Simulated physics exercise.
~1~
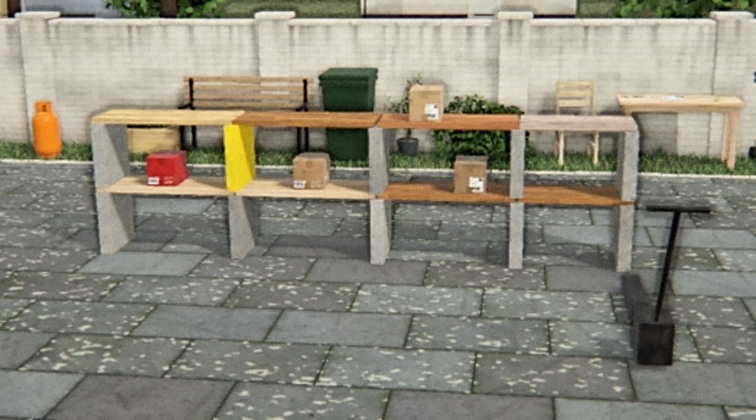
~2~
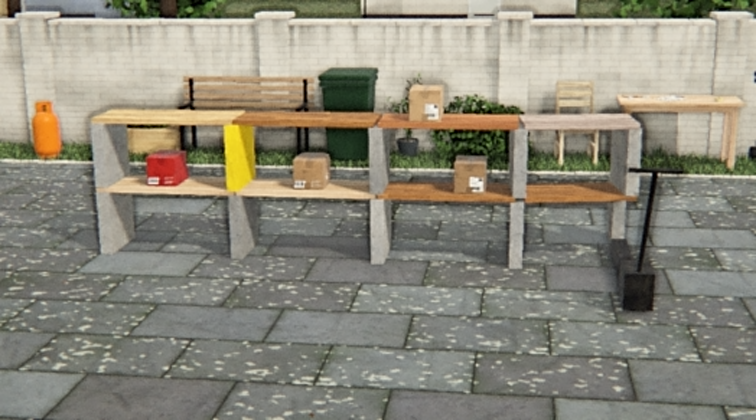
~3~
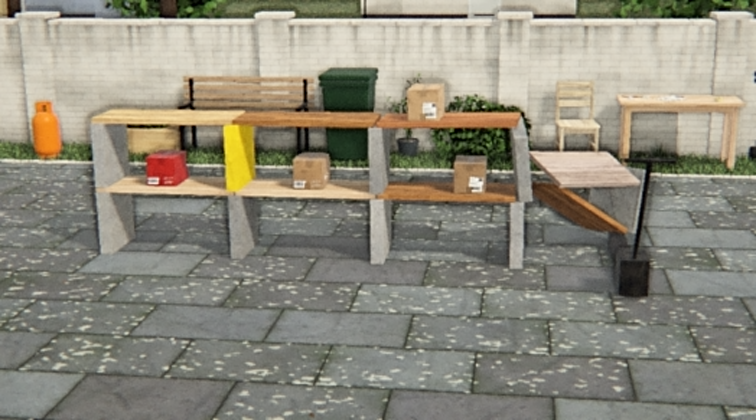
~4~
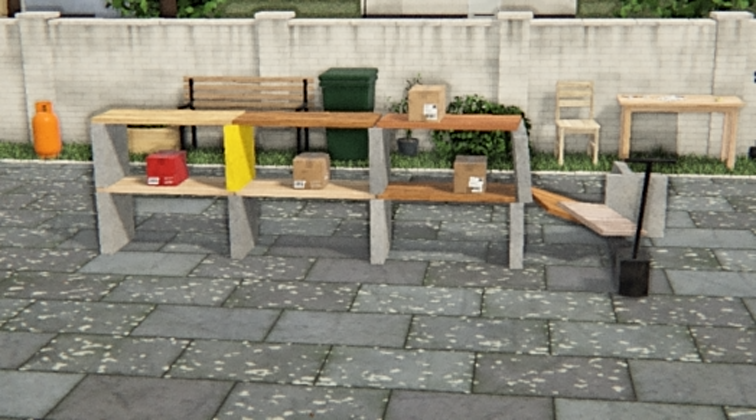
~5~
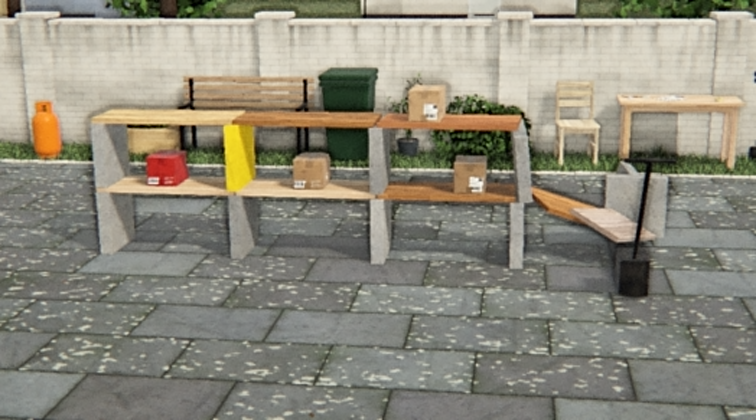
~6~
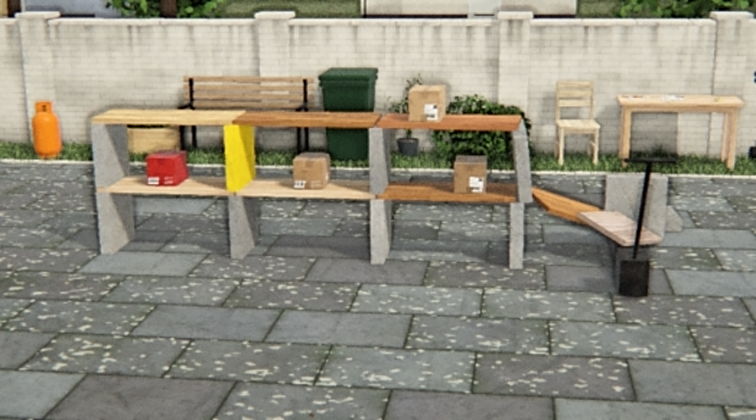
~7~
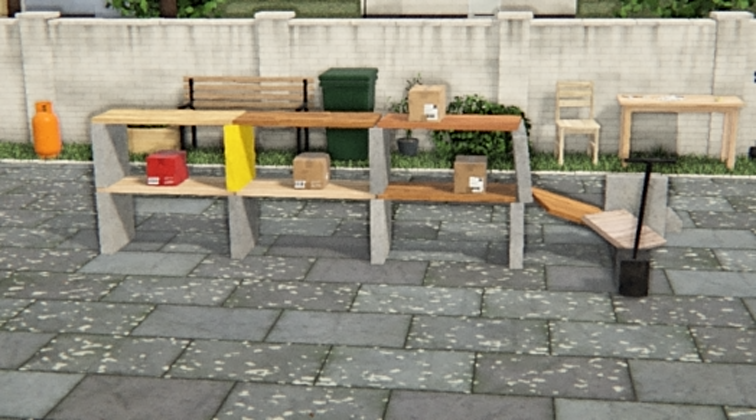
A black jack slid in low against the foot of the right-hand upright of a long two-tier shelf and knocked it away, so the end section's boards dropped and came to rest slanting on the paving, while the red and cardboard boxes stayed put.
